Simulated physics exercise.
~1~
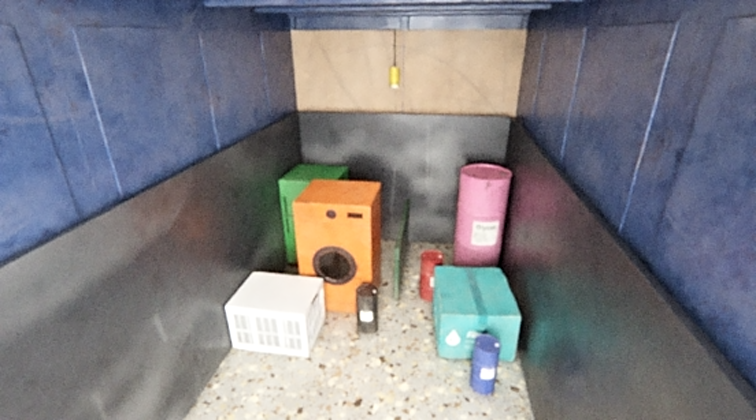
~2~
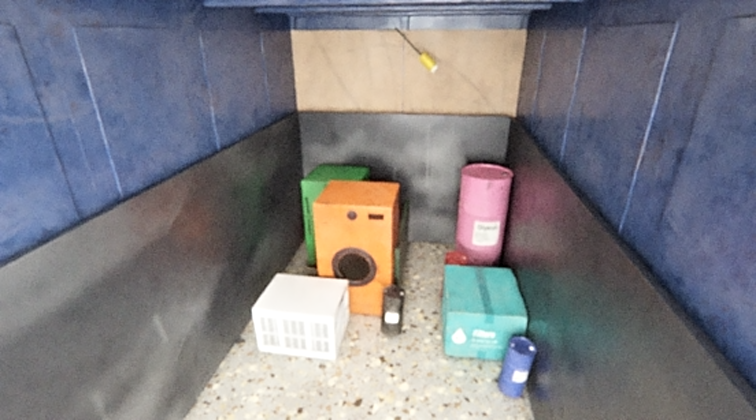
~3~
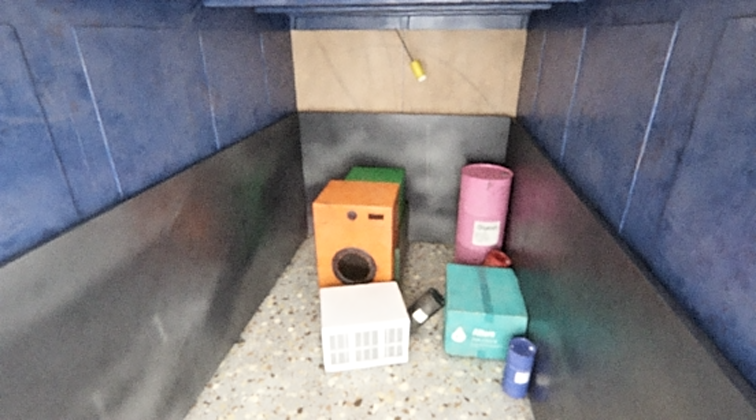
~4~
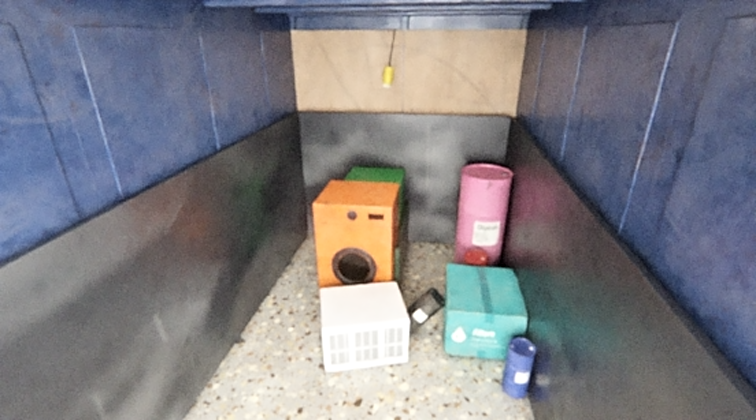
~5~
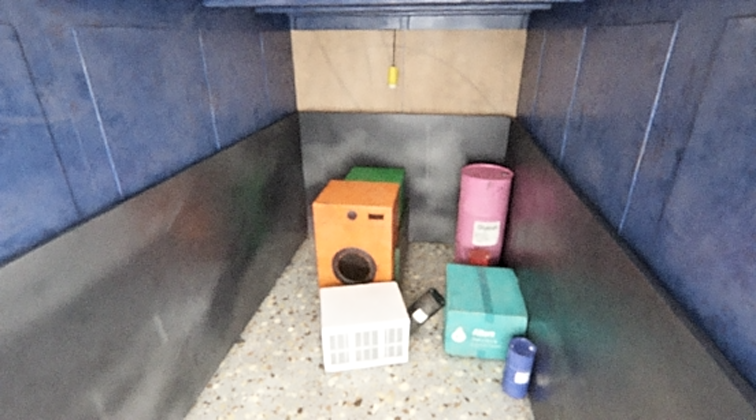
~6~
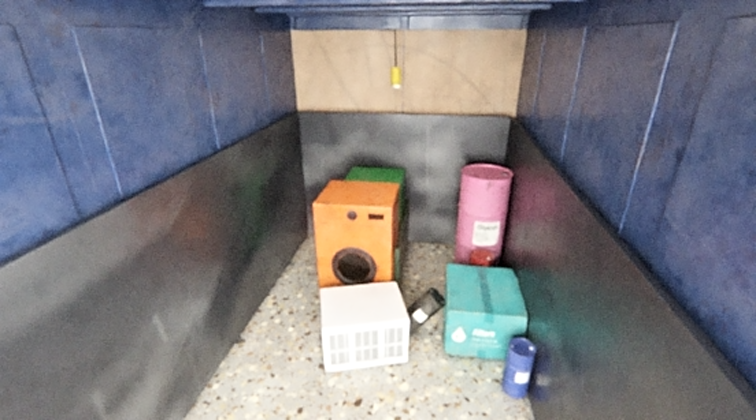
An orange appliance and other cargo slide right in a van, and a black canister topples.
